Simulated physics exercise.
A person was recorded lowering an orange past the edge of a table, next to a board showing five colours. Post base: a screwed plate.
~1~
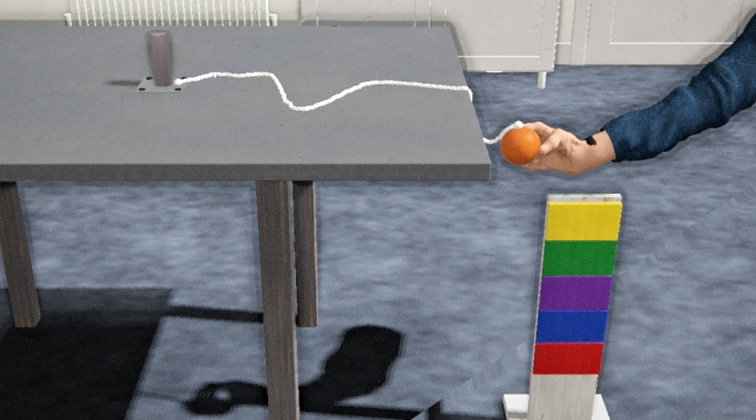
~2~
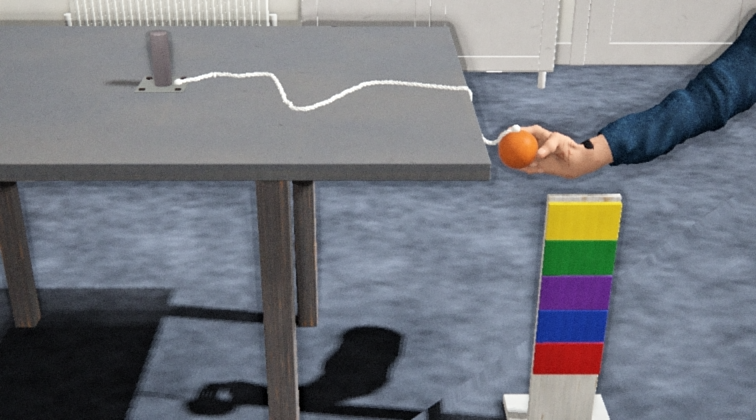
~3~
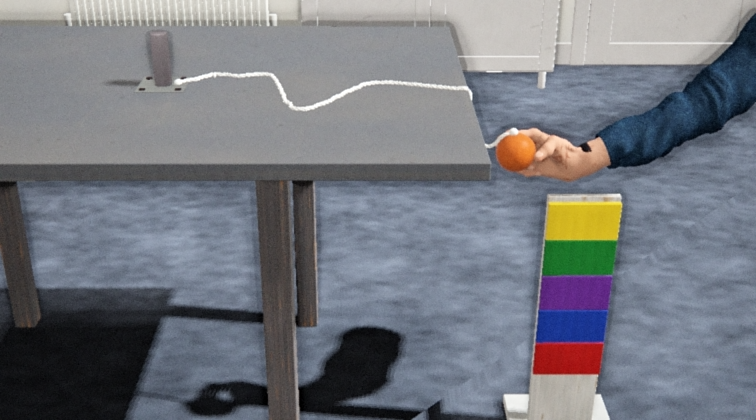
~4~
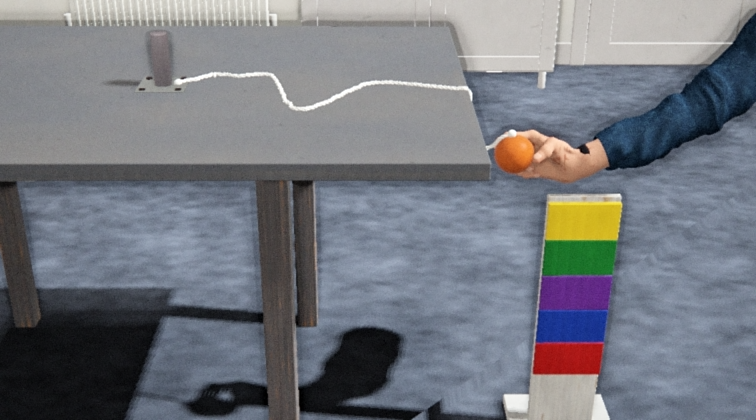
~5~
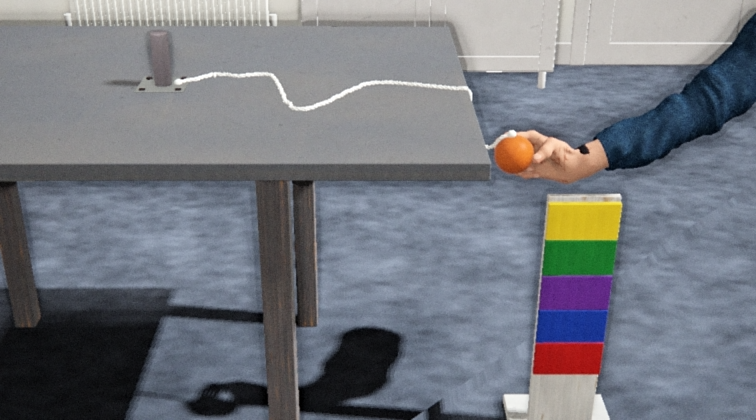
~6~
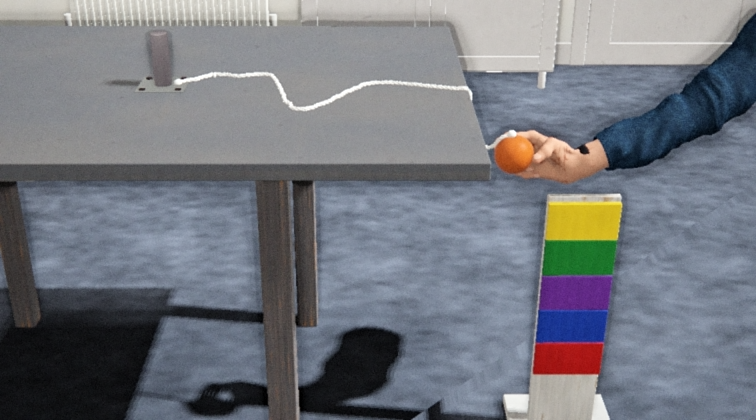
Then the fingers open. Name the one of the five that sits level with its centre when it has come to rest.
That would be blue.
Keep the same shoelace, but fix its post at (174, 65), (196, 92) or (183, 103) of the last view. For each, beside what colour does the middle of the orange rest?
Answer, in order: Blue, red, red.
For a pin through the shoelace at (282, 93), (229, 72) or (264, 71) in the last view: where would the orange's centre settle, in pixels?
That would be (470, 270) for the first, (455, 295) for the second and (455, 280) for the third.
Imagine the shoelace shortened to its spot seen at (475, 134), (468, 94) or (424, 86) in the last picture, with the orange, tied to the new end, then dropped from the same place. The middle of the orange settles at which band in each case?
Here's the sequence: Purple; next: Green; last: Yellow.
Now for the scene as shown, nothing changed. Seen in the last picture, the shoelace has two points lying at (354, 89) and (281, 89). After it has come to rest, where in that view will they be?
First: (468, 112). Second: (342, 86).
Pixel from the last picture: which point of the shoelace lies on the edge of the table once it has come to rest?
It's the one at (343, 94).
Soon after, orange near (466, 290); level with purple.
After that, orange near (438, 315); level with blue.
In the end, orange near (453, 317); level with blue. Its middle rests at the blue band.
